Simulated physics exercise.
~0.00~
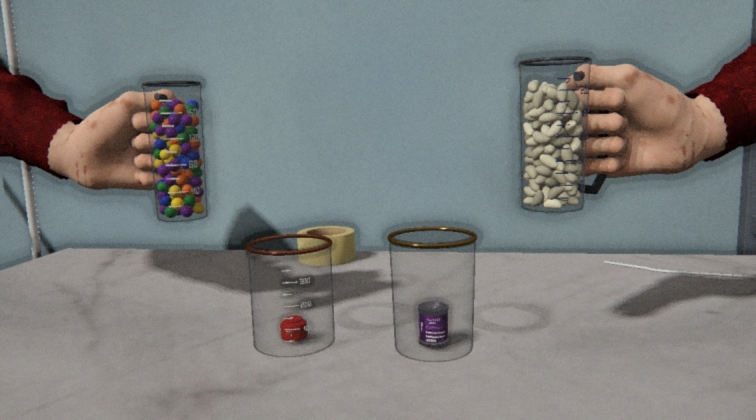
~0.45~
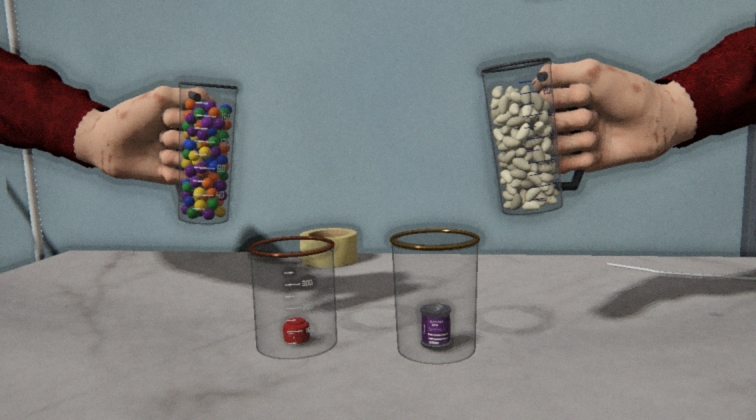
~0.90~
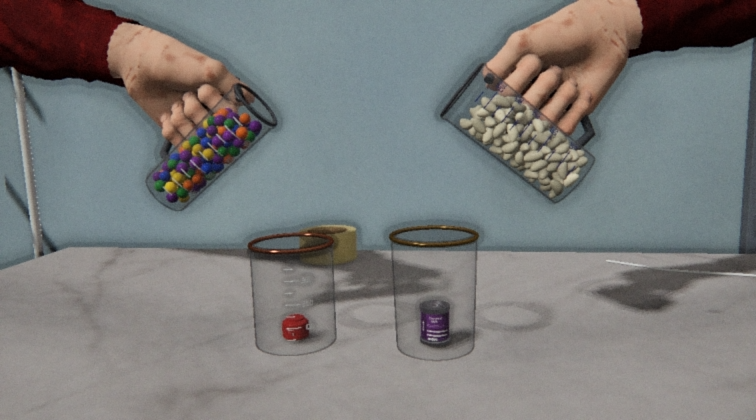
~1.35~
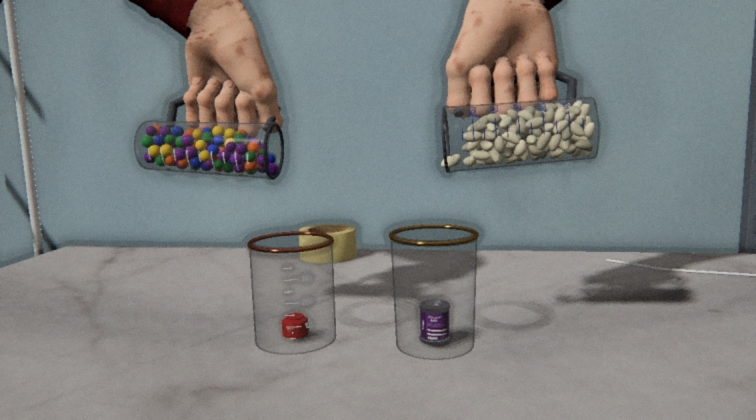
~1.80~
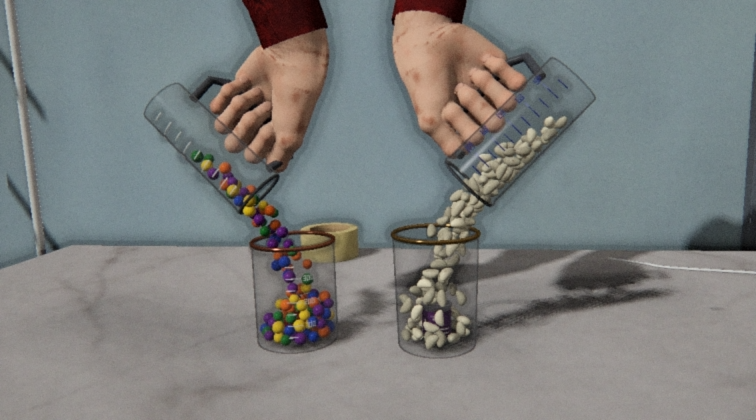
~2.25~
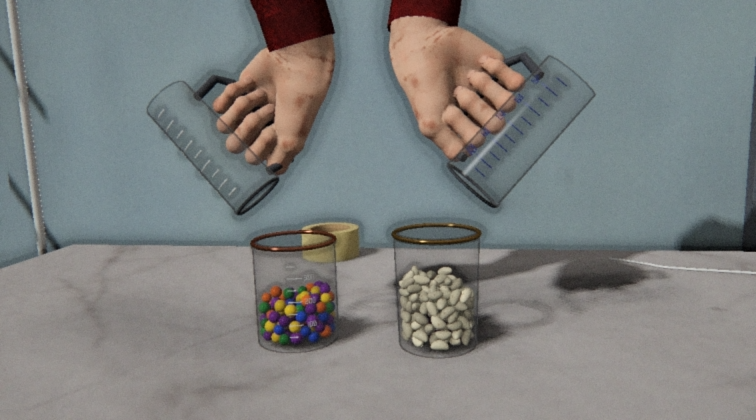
Two hands tipping clear cups of colourful balls and whitish pieces into two clear containers, covering the small red and purple objects inside.
